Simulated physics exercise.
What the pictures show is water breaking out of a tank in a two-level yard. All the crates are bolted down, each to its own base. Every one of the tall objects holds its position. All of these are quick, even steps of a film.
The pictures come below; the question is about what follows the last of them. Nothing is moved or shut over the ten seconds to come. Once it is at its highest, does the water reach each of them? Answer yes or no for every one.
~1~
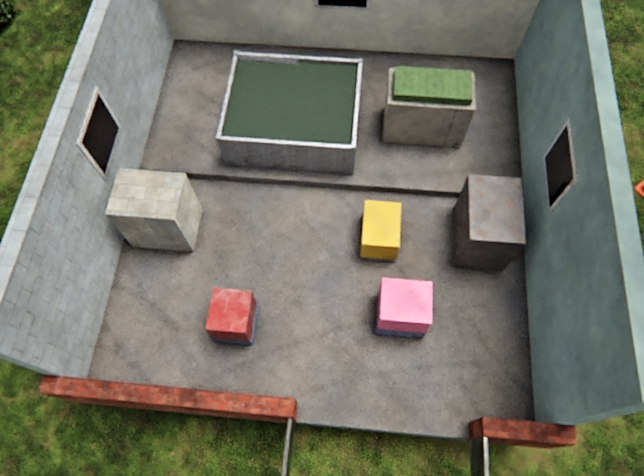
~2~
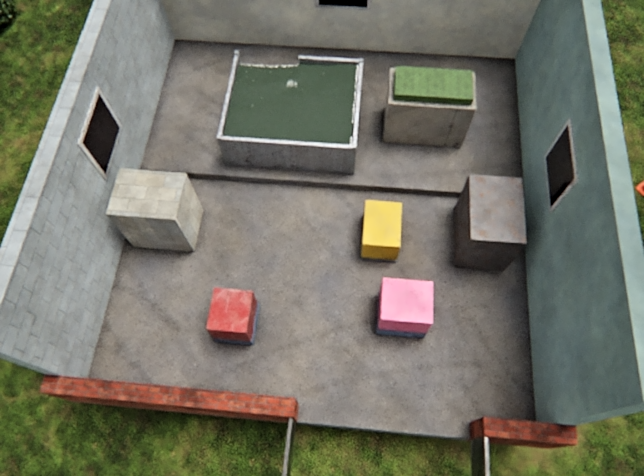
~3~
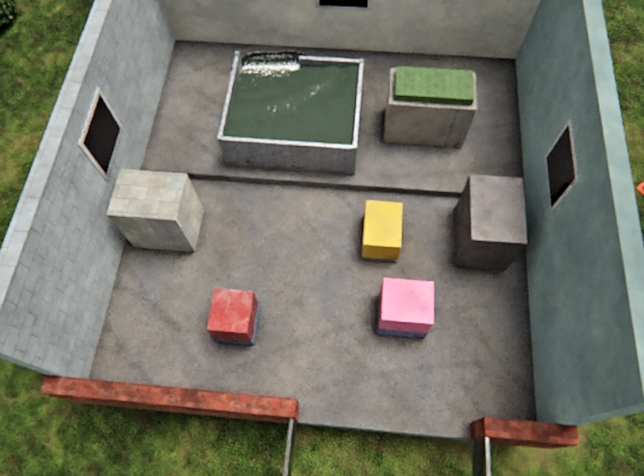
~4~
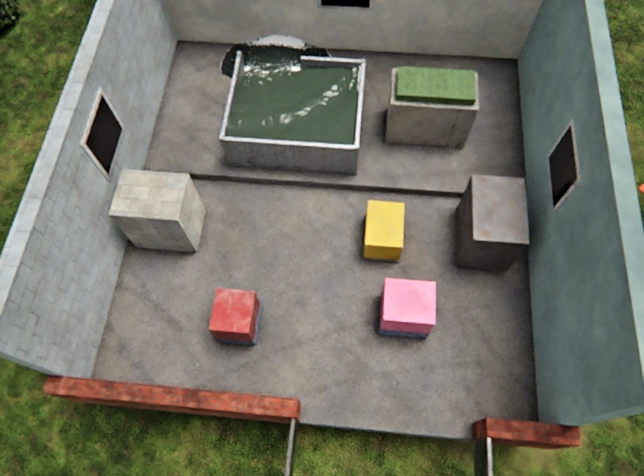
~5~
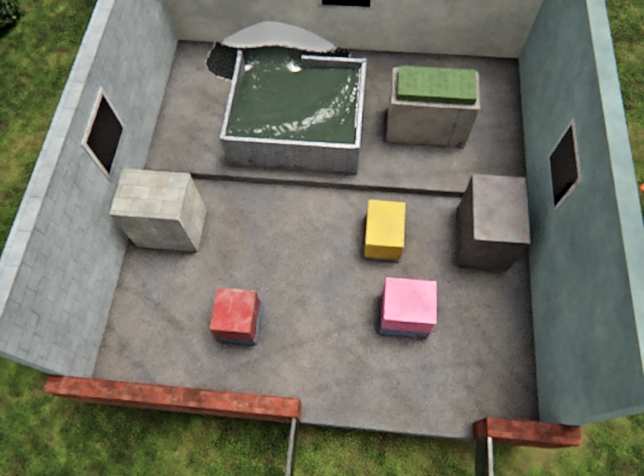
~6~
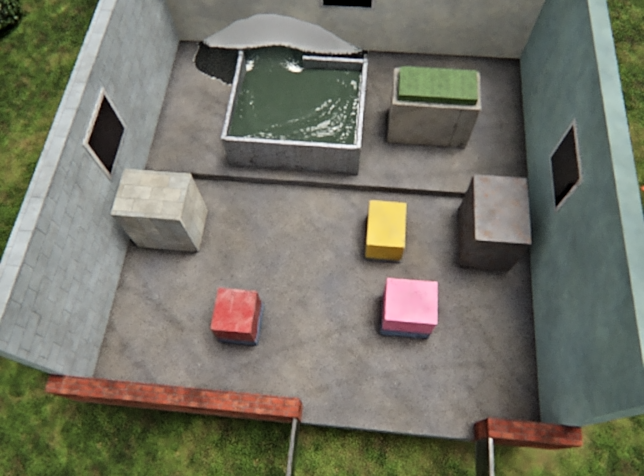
Red crate: No, it stays dry; pink crate: No, it stays dry; yellow crate: Yes, it gets wet.
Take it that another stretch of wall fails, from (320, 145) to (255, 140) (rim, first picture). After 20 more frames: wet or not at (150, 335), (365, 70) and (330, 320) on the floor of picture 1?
Okay, the first is waterlogged, the next is left untouched, and the last is waterlogged.
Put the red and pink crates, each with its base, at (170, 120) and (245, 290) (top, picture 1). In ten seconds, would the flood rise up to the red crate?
The red is flooded.
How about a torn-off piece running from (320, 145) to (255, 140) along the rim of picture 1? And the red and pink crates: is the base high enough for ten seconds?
The red crate is reached; the pink crate is untouched.
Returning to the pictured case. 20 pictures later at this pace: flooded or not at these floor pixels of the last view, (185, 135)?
At that place: Wet.
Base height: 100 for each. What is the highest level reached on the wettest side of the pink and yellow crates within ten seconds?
Roughly 40 percent, then 290 percent.
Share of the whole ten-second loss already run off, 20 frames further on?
Roughly 0 percent of it.
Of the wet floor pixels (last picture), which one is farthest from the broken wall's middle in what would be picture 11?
My guess would be about (452, 58).
A moment on, water covers 15 % of the floor; the red crate not reached, the pink crate not reached, the yellow crate not reached.
Next, water covers 30 % of the floor; the red crate not reached, the pink crate not reached, the yellow crate not reached.
Then, water covers 45 % of the floor; the red crate not reached, the pink crate not reached, the yellow crate not reached.
Later, water covers 85 % of the floor; the red crate water round its plinth, the pink crate water round its plinth, the yellow crate water round its plinth.
In the end, water covers 95 % of the floor; the red crate stayed above the water, the pink crate stayed above the water, the yellow crate was topped.
